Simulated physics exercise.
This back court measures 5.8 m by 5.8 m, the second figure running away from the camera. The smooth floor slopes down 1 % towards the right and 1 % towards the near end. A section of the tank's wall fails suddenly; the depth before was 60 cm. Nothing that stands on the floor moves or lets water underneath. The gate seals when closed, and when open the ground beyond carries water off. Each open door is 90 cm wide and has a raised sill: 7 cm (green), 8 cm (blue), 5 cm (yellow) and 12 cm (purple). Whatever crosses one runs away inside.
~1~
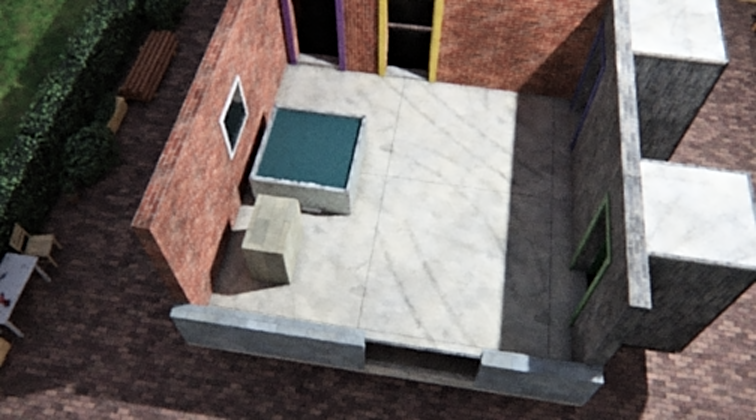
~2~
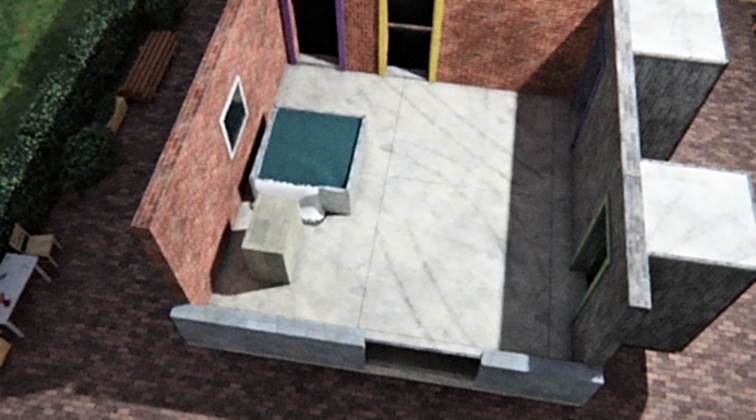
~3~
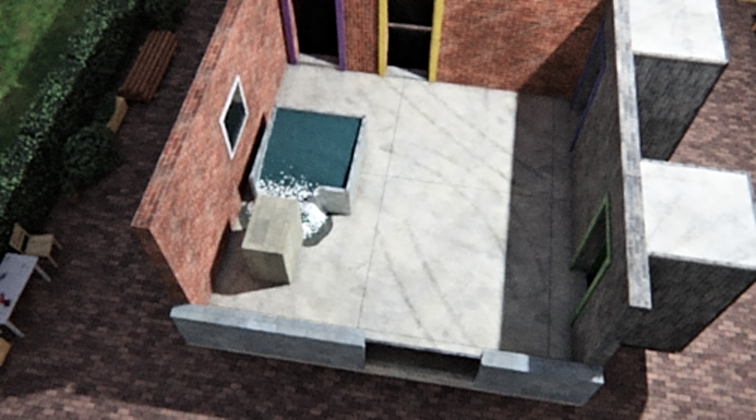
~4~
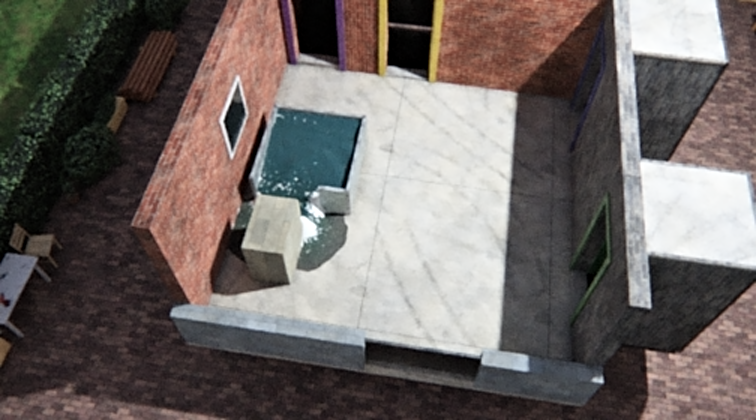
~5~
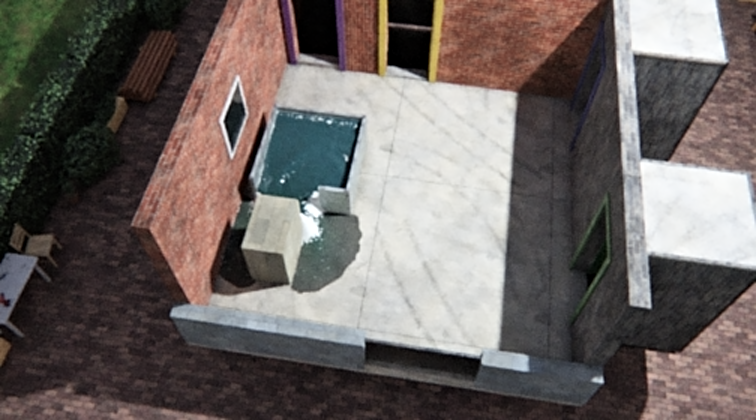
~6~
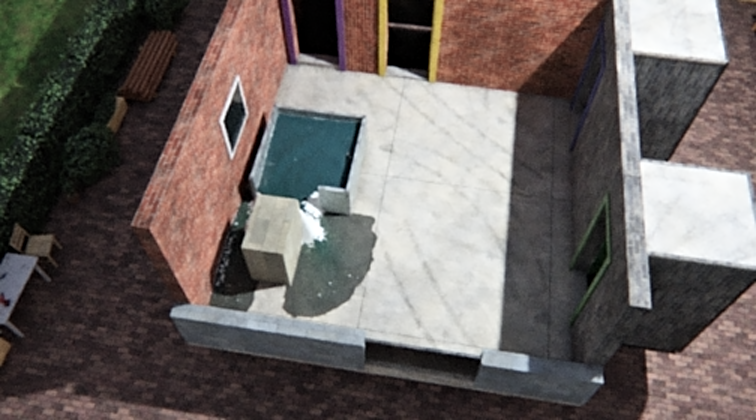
We see a raised tank of dark green water in a brick-walled court; its near wall breaks open, white water gushes out around a pale block, and a dark puddle spreads across part of the pale floor.
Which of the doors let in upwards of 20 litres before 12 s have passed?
The water let in: At the green door it passes the limit; at the blue door it stays under the limit; at the yellow door it stays under the limit; at the purple door it does not reach the limit.
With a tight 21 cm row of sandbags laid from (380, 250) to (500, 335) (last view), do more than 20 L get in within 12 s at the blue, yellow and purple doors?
Then: Blue not over, yellow not over, purple under.
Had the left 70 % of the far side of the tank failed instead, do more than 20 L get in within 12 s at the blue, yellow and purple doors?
Then: Blue past it, yellow past it, purple over.
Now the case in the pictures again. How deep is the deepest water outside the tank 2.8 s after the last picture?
About 28 cm.
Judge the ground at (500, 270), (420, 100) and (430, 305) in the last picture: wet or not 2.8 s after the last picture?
In turn: Flooded, still dry, wet.
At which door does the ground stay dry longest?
It is the blue one.
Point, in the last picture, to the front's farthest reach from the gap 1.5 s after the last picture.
At about (534, 376).
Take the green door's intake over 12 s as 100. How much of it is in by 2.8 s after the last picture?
Some 0 per cent by then.
Then, 0.7 s after the last picture water covers 25 % of the floor and is deepest (43 cm) near (288, 226); green door not reached, blue door not reached, yellow door not reached, purple door not reached.
Then, 1.5 s after the last picture water covers 40 % of the floor and is deepest (34 cm) near (203, 323); green door not reached, blue door not reached, yellow door not reached, purple door not reached.
Then, 2.8 s after the last picture water covers 50 % of the floor and is deepest (28 cm) near (570, 381); green door 11 cm at the sill, 0 L in, blue door not reached, yellow door not reached, purple door 7 cm at the sill, 0 L in.
Then, 6.3 s after the last picture water covers 75 % of the floor and is deepest (15 cm) near (534, 376); green door 12 cm at the sill, 92 L in, blue door 4 cm at the sill, 0 L in, yellow door 1 cm at the sill, 0 L in, purple door 3 cm at the sill, 0 L in.
Then, 11.3 s after the last picture water covers 90 % of the floor and is deepest (10 cm) near (570, 381); green door 8 cm at the sill, 124 L in, blue door 9 cm at the sill, 4 L in, yellow door 4 cm at the sill, 0 L in, purple door 1 cm at the sill, 0 L in.
